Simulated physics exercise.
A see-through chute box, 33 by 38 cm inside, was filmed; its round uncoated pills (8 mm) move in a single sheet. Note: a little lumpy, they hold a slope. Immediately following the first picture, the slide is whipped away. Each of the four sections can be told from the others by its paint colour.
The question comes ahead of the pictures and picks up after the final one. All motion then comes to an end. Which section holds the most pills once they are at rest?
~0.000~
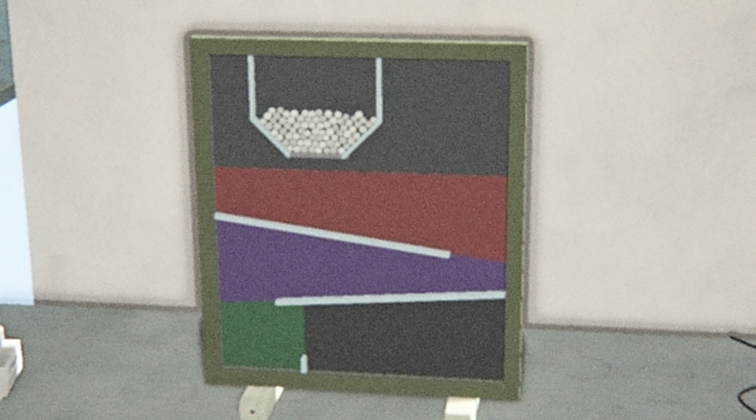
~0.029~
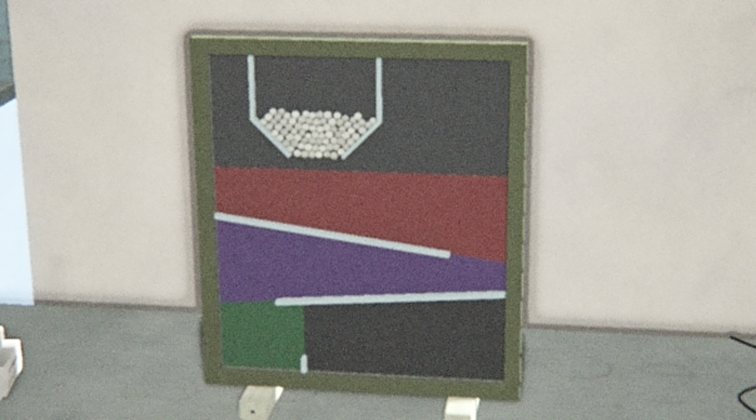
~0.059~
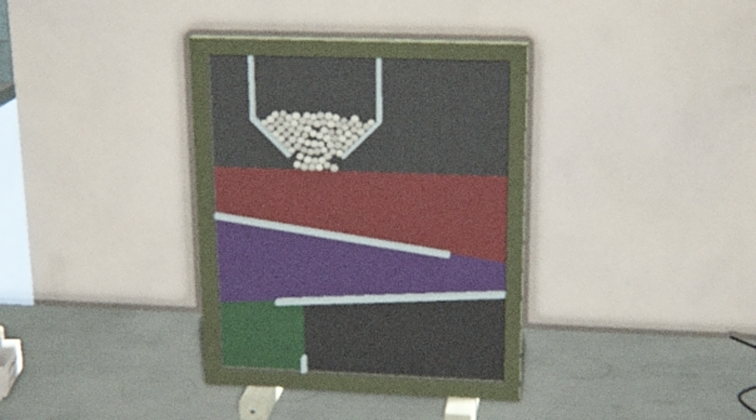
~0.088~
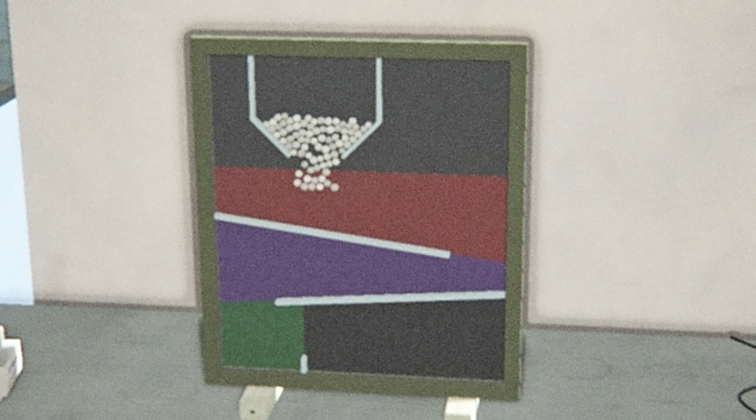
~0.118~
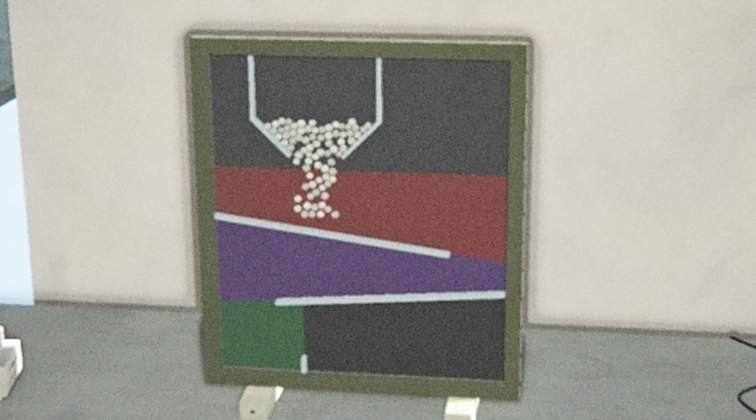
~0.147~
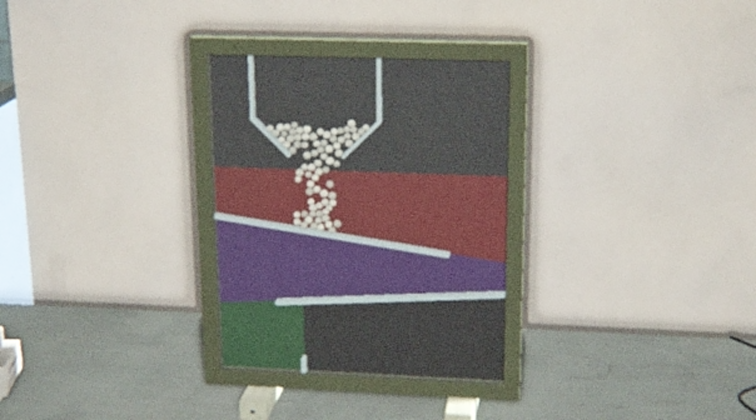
Red.
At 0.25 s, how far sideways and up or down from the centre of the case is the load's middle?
Roughly 4 centimetres to the left and 2 centimetres above.
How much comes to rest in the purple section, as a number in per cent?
I'd put it at about 15 per cent.
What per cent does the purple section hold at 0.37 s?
The share there is some 0 per cent.
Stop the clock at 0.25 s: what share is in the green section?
I'd put it near 0 in a hundred.
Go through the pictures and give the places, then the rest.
The first frame shows about 80 pills; load centre (316, 132); red (373, 207), purple (336, 267), green (263, 335), black (407, 336); slide (287, 154) to (347, 156).
The second frame shows load centre (315, 135); 0 out, leading pill (334, 155).
The third frame shows load centre (313, 134); 11 out, leading pill (334, 168).
The fourth frame shows load centre (314, 141); 21 out, leading pill (305, 187).
The fifth frame shows load centre (315, 157); 30 out, leading pill (305, 214).
The sixth frame shows load centre (318, 163); 40 out, leading pill (332, 230); wall ends (448, 255), (278, 302), (304, 358), (251, 52) to (289, 154), (344, 156) to (379, 55).
By 0.25 s, the pills' middle is 4 cm left of and 2 cm above the centre; red 80 %.
By 0.37 s, the pills' middle is 2 cm left of and level with the centre; red 100 %.
By 0.60 s, the pills' middle is in line with and 1 cm below the centre; red 90 %, purple 10 %.
All still by 1.6 s, red 85 %, purple 15 %, green 0 %, black 0 %.
